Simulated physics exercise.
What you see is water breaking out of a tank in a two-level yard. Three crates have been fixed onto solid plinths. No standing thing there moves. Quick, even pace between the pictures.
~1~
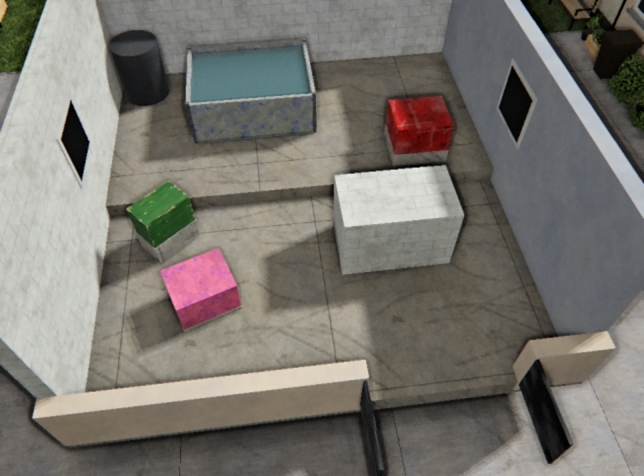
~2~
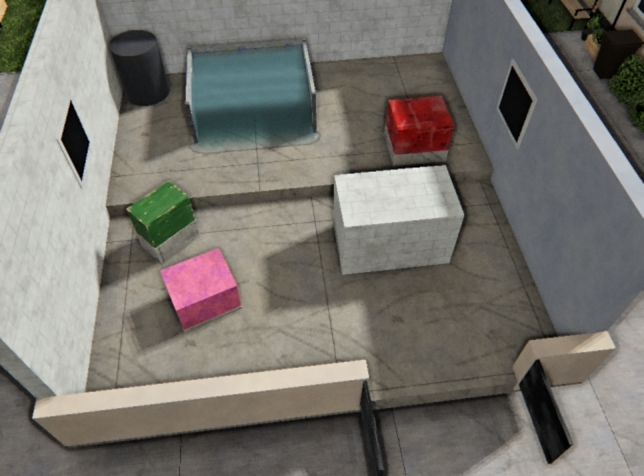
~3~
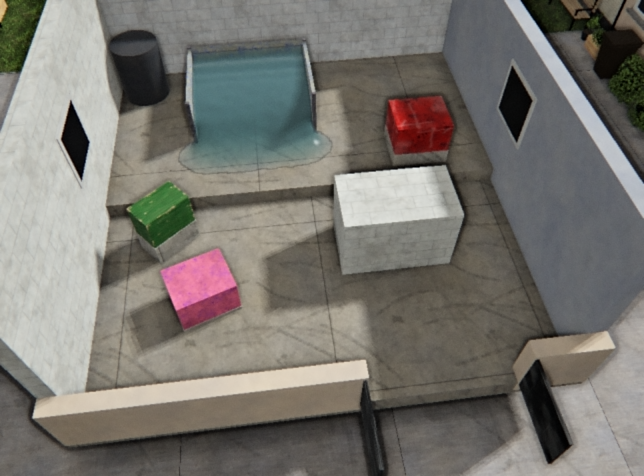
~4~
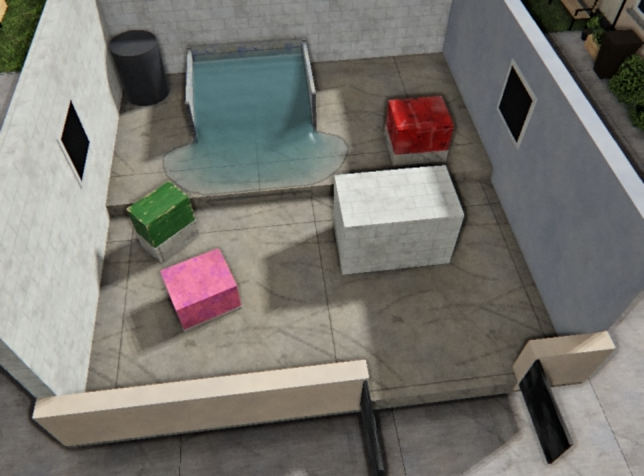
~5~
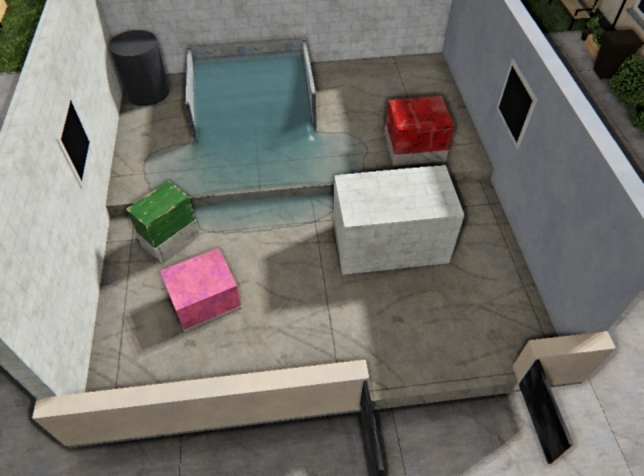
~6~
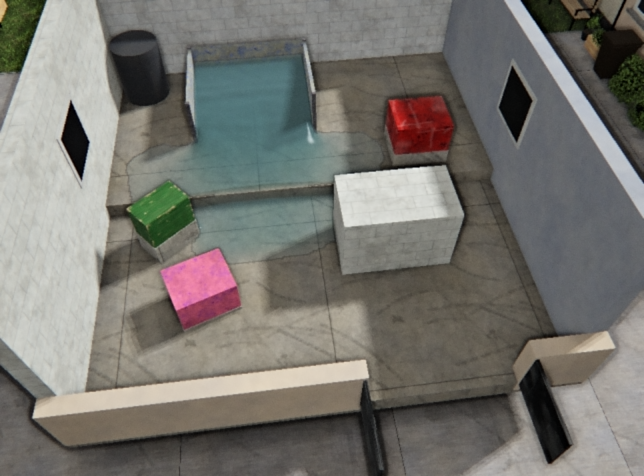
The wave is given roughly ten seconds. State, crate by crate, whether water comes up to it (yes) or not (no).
Green crate - no; pink crate - yes; red crate - no.
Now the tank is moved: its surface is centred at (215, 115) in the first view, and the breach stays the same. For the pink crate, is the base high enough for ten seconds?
I reckon the pink crate is overrun.
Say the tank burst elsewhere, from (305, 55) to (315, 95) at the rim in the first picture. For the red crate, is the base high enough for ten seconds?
The red crate gets flooded.
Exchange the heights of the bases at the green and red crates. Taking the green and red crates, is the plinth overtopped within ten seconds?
So green gets reached, and red stays unflooded.
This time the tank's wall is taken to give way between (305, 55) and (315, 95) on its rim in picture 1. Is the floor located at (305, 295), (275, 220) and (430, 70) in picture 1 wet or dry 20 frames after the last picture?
First: Spared by the leak. Second: Reached by the flood. Third: Reached by the flood.
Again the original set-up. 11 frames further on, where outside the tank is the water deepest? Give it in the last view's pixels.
At about (329, 388).
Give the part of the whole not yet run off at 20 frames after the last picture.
My reckoning gives about 94 %.
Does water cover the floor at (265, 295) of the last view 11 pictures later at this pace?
Answer: Flooding.
A moment on, water covers 40 % of the floor; the green crate water round its plinth, the pink crate water round its plinth, the red crate water round its plinth.
Next, water covers 50 % of the floor; the green crate water round its plinth, the pink crate water round its plinth, the red crate water round its plinth.
Then, water covers 65 % of the floor; the green crate water round its plinth, the pink crate water round its plinth, the red crate water round its plinth.
Later, water covers 65 % of the floor; the green crate water round its plinth, the pink crate water round its plinth, the red crate water round its plinth.
In the end, water covers 60 % of the floor; the green crate stayed above the water, the pink crate was topped, the red crate stayed above the water.
